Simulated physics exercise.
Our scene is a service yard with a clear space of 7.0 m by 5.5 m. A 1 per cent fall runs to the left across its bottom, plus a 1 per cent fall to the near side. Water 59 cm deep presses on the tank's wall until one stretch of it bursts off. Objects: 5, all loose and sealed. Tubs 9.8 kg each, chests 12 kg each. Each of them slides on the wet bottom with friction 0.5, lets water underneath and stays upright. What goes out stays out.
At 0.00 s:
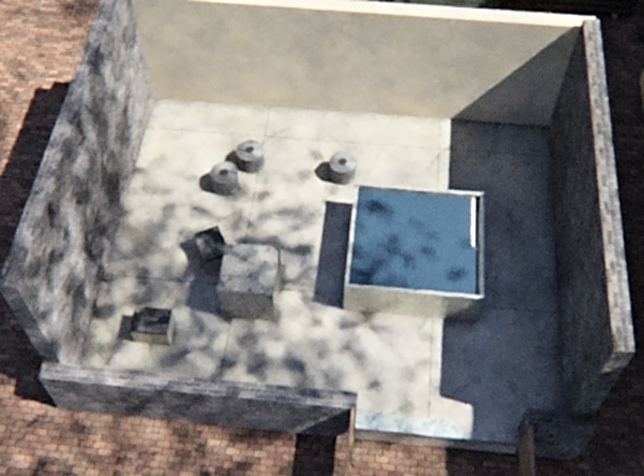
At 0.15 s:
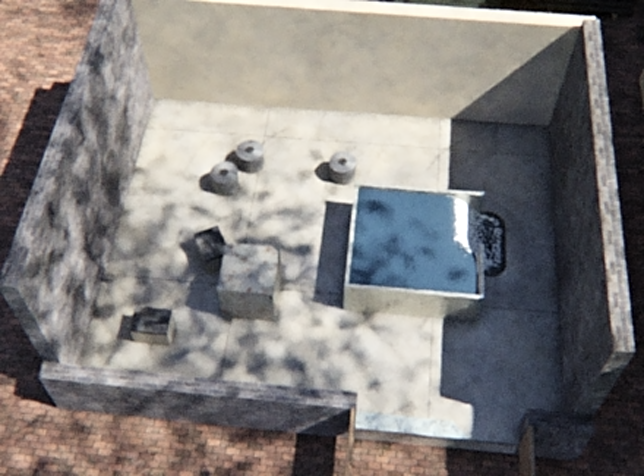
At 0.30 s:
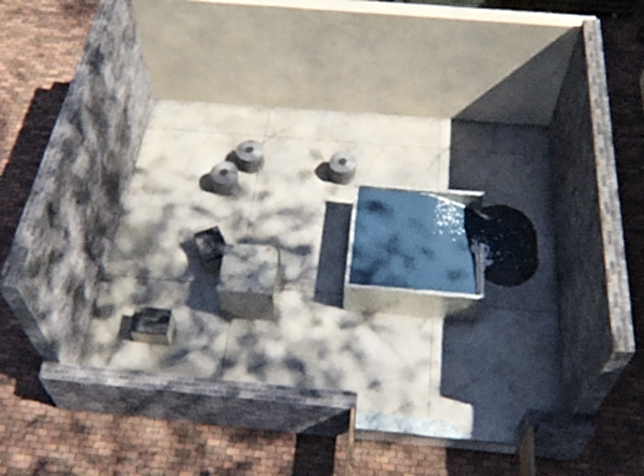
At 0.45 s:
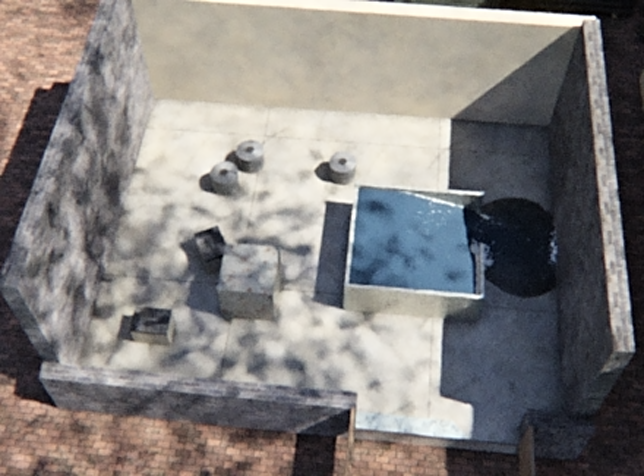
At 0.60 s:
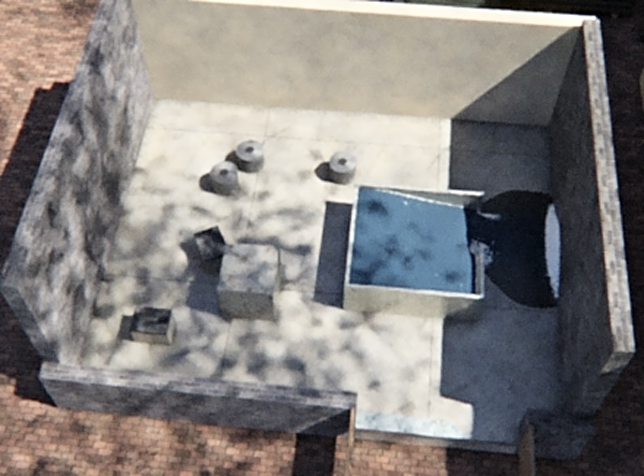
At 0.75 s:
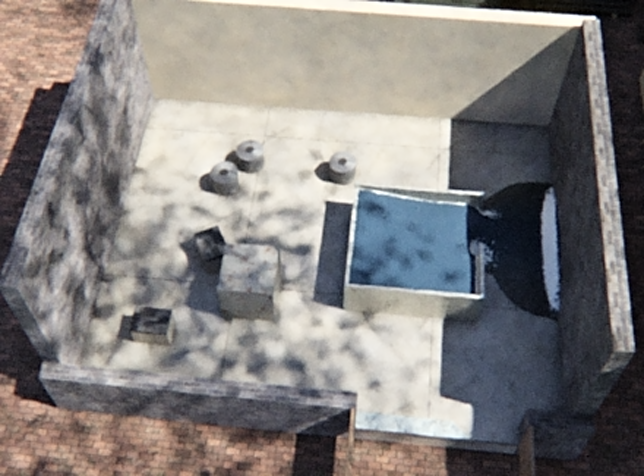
In this clip, water pours from the right side of a raised, open tank in a walled yard, spreads across the shaded floor to the right wall and widens along it, while the round objects and blocks stay still.
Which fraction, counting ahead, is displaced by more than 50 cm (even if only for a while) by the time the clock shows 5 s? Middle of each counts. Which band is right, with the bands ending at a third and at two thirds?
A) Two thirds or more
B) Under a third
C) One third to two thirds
B, under a third.
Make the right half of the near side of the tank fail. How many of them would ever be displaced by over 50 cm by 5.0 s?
Result: 0 of them.
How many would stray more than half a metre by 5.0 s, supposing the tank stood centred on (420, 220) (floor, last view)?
Count: 1.
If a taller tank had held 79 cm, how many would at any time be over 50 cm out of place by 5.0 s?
3.
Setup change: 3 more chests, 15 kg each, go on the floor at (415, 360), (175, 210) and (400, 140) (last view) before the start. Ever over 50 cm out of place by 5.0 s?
Outcome: Stays within first, stays within next, breaks the threshold last.
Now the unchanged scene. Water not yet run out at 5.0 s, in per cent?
About 88 in a hundred parts of the water.
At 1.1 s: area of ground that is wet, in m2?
Wet area: Approx. 6.5 m2.
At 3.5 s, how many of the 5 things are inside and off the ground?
Tally: 0 of them.
After 1.1 s 0 of 5 are over 50 cm from their spots; 0 afloat.
After 2.2 s 0 of 5 are over 50 cm from their spots; 0 afloat.
After 3.5 s 0 of 5 are over 50 cm from their spots; 0 afloat.
After 5.0 s 1 of 5 are over 50 cm from their spots, and 1 have been at some point; 0 afloat.
